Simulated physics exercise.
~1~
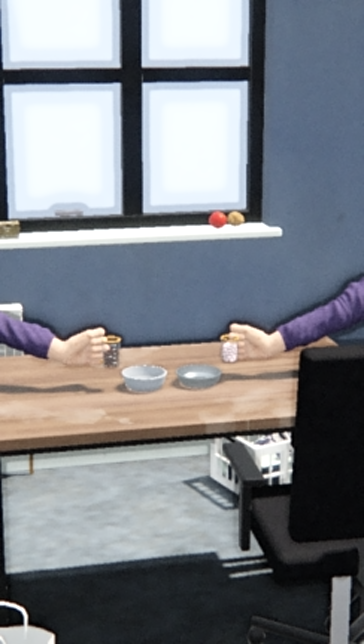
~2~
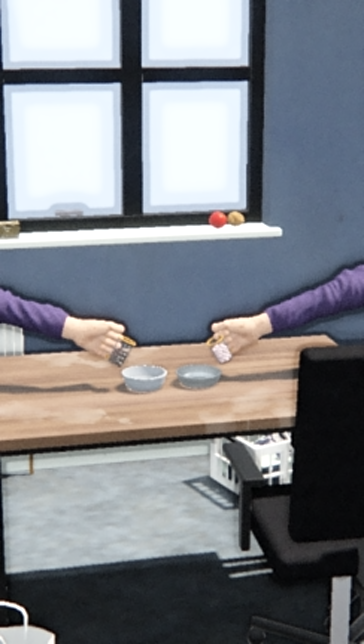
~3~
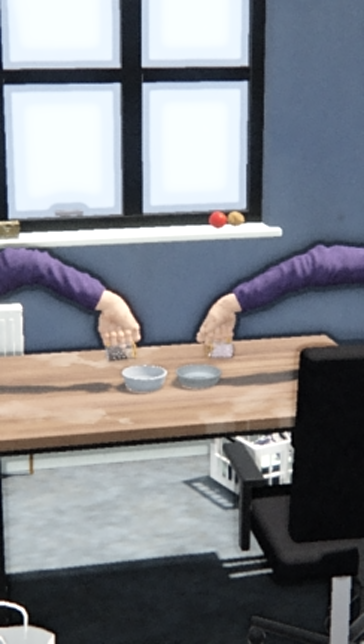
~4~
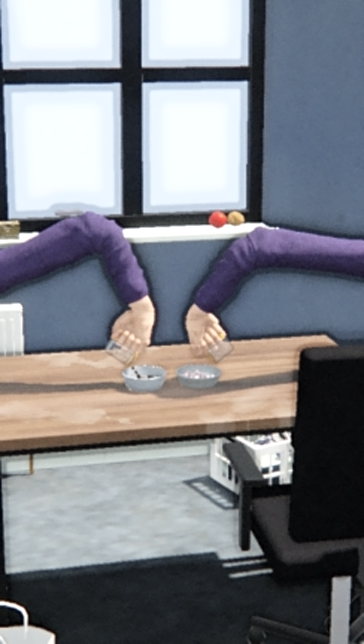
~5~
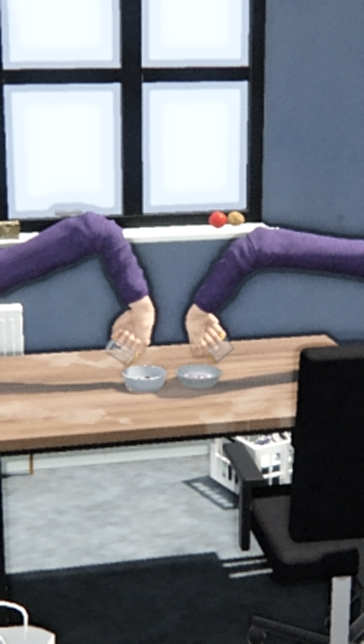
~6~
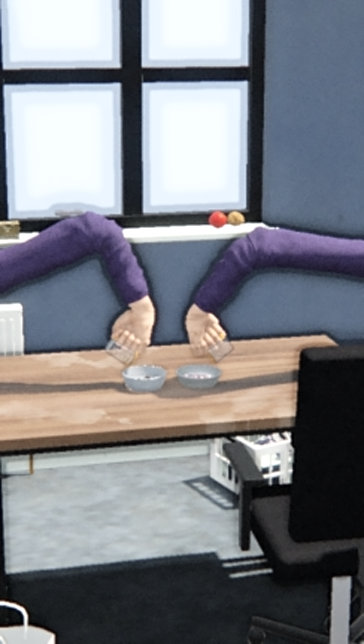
At a wooden table beneath a window, two purple-sleeved arms tipping clear cups and emptying small pieces into two grey bowls.
